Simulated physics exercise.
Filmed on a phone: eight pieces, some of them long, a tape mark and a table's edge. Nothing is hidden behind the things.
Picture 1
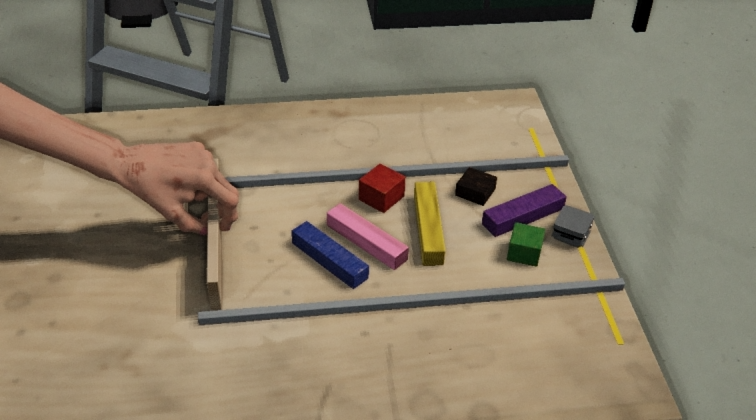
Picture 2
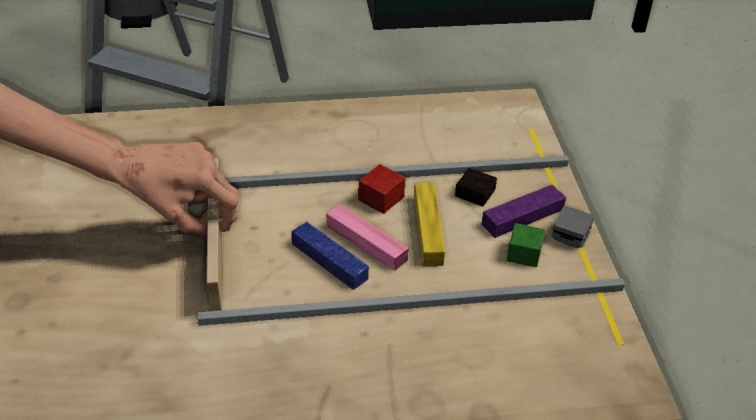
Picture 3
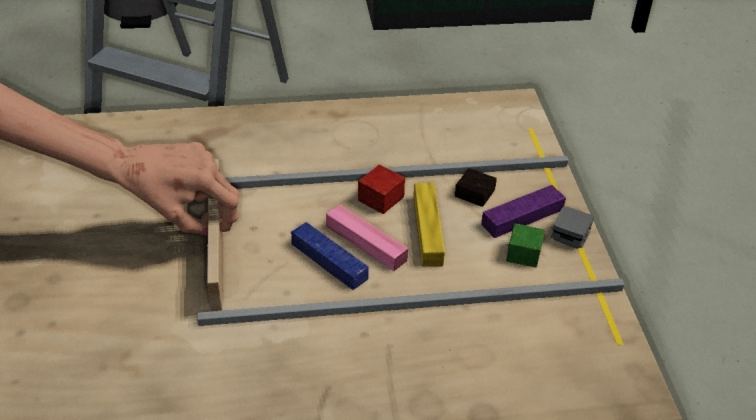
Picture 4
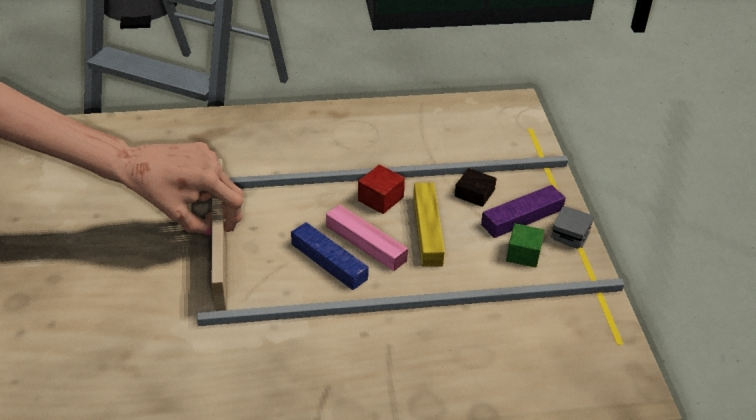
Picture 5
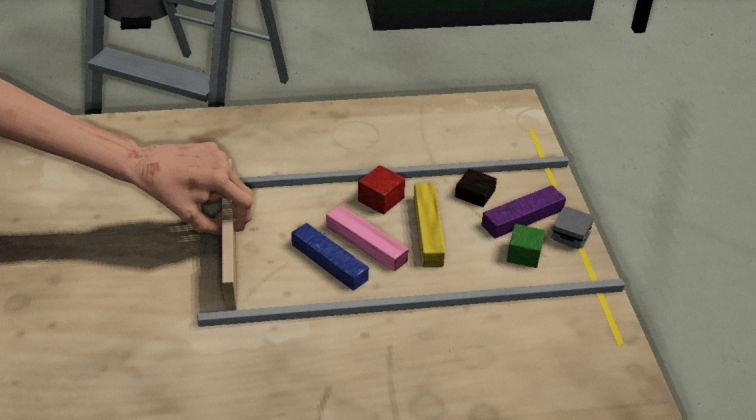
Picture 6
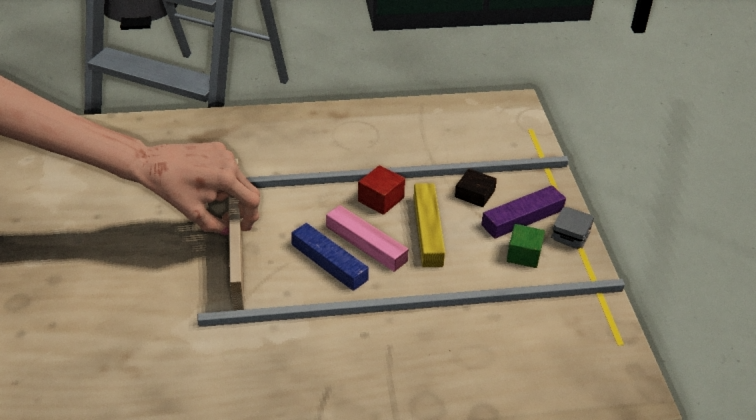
On a wooden tabletop, a hand holding an upright board between two rails slides it slightly right, toward eight unmoving coloured pieces.
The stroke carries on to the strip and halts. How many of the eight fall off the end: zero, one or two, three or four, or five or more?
The number that fall off is five or more.
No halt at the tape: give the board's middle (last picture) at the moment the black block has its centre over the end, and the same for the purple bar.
Near (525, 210) and (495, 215).
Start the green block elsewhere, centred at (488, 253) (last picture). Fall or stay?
The green block goes over.
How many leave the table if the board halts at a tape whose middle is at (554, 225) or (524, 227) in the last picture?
The counts: 5 and 3.
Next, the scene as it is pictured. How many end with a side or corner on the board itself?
That makes 2.
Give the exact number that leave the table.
In all, 6 of them.
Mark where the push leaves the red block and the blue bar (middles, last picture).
The red block at (568, 169), the blue bar at (592, 243).
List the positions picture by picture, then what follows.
The first frame shows grey case (572, 228); purple bar (524, 210); green block (526, 244); board (215, 232); tape (570, 223).
The second frame shows purple bar (524, 210); red block (382, 189).
The third frame shows green block (525, 245); yellow stick (428, 223).
The fourth frame shows grey case (572, 229); black block (475, 187).
The fifth frame shows purple bar (524, 211); board (229, 232).
The sixth frame shows grey case (572, 229); purple bar (524, 211); green block (526, 246); board (236, 232); tape (570, 224).
Soon after, none off yet; grey case at rest near (572, 229); purple bar at rest near (524, 211); green block at rest near (526, 246).
Then, none off yet; grey case moving near (576, 228); purple bar moved a little near (563, 206); green block moved about its own width near (551, 245).
By the end, the number that fall off is five or more; fallen, pink stick, yellow stick, black block, green block, purple bar and grey case.
